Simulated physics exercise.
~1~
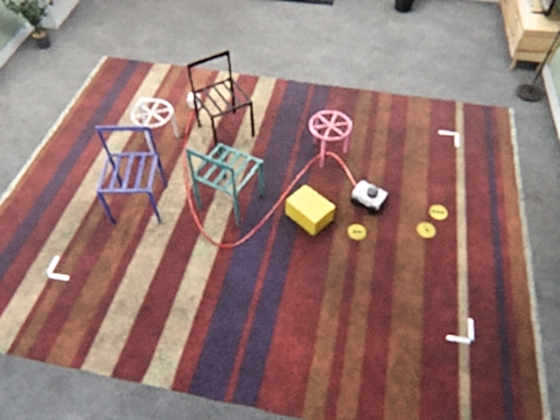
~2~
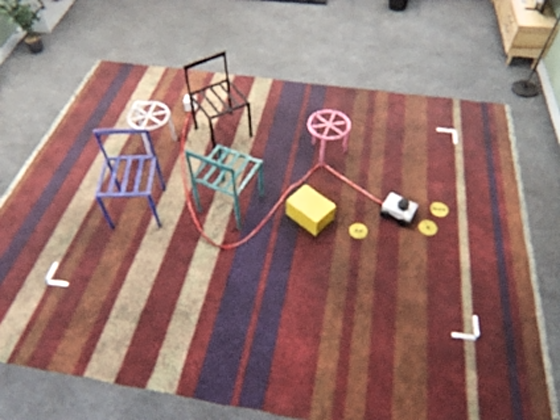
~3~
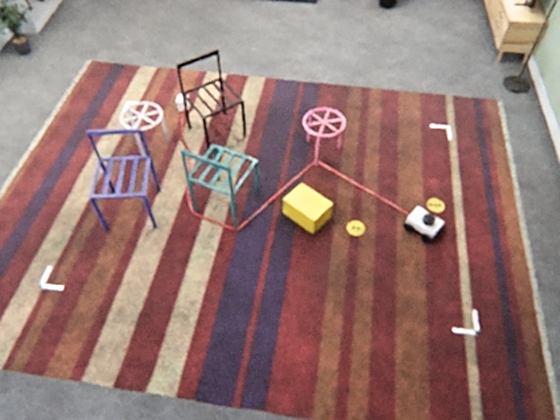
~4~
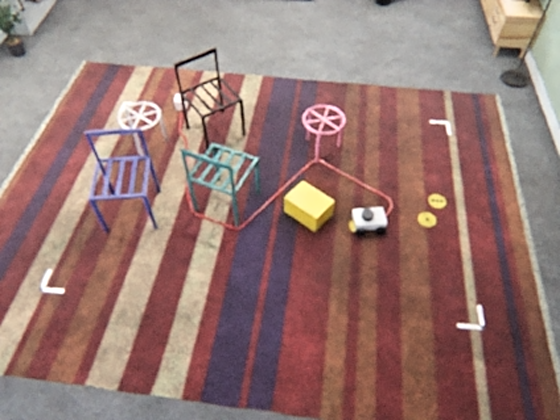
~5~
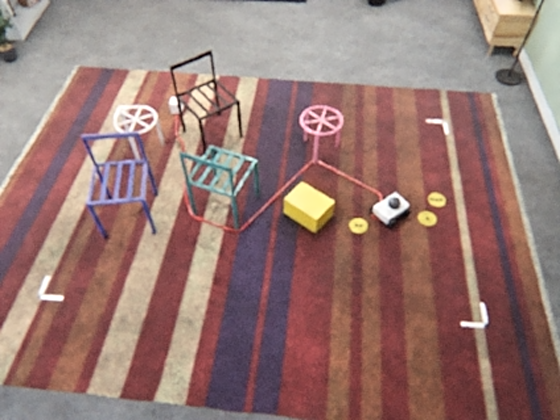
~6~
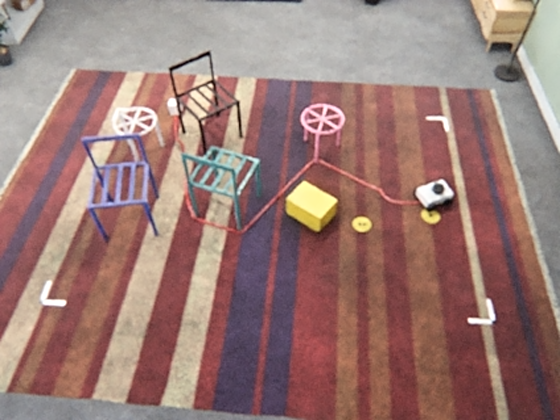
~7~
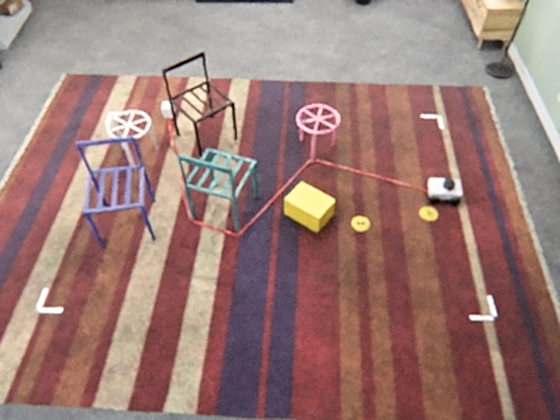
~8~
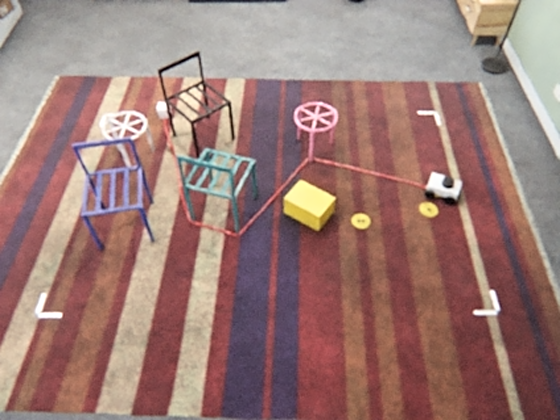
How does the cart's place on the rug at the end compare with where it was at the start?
It started close to the yellow crate, to the left of the yellow discs, and ended farther right, near the right side of the rug and just above the discs.
